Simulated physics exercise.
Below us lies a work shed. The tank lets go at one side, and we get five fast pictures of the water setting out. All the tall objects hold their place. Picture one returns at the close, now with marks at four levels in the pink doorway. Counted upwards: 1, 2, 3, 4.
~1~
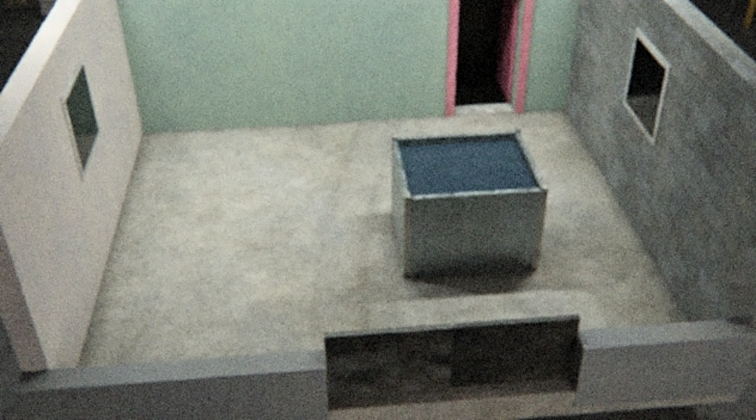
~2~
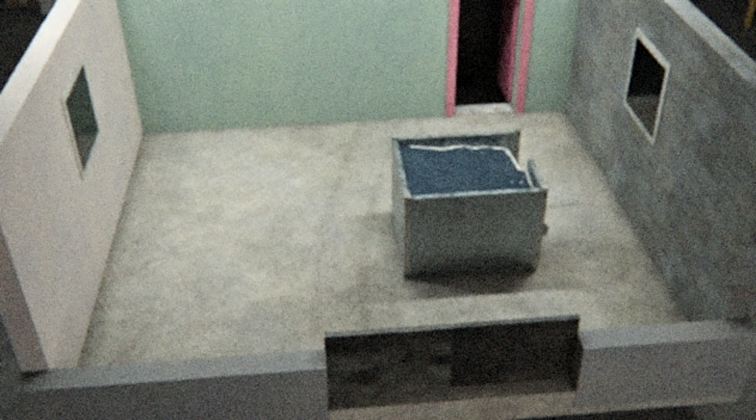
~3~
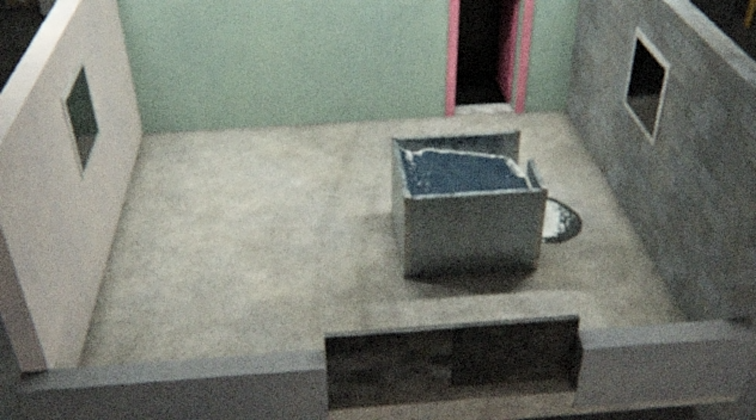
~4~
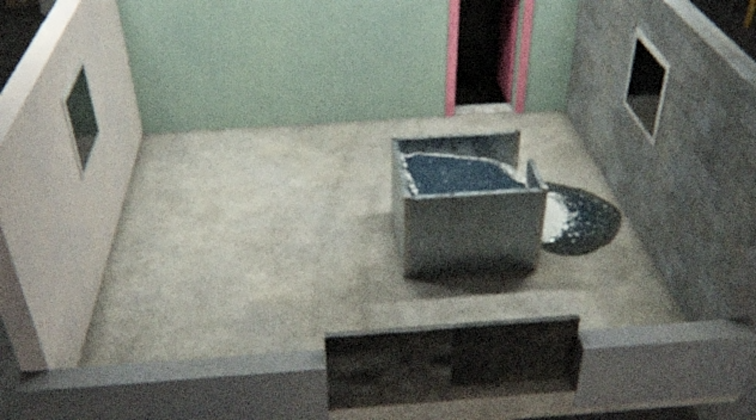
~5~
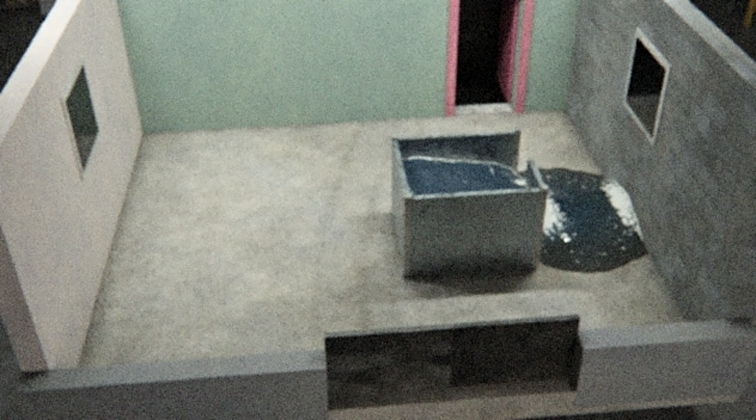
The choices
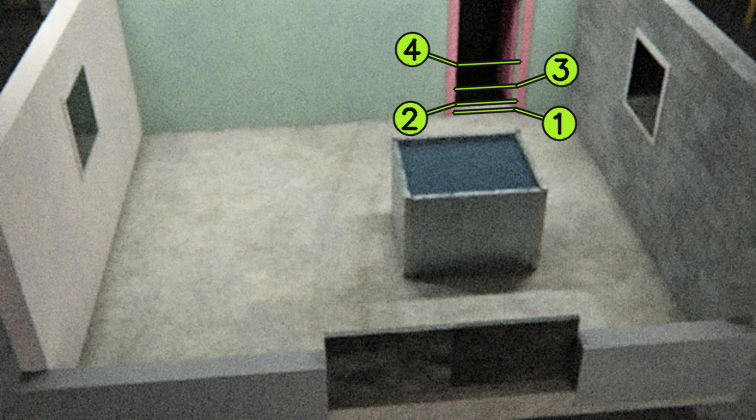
Dark water pours from the right side of a gray tank and spreads across the floor.
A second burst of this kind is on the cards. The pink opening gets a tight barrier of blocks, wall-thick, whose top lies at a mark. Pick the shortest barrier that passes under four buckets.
Take 2.
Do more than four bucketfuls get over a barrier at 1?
Yes, it does.
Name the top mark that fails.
It is 1.
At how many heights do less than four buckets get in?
Three.
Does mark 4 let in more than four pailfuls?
No, that is safe.
In lime, 1 at (484, 111); 2 at (485, 102); 3 at (486, 87); 4 at (488, 63); from the bottom up 1, 2, 3, 4.
If 1 is chosen, about 11 bucketfuls get in.
If 2 is chosen, a splash gets over, under a bucket.
If 3 is chosen, nothing gets over.
If 4 is chosen, nothing gets over.
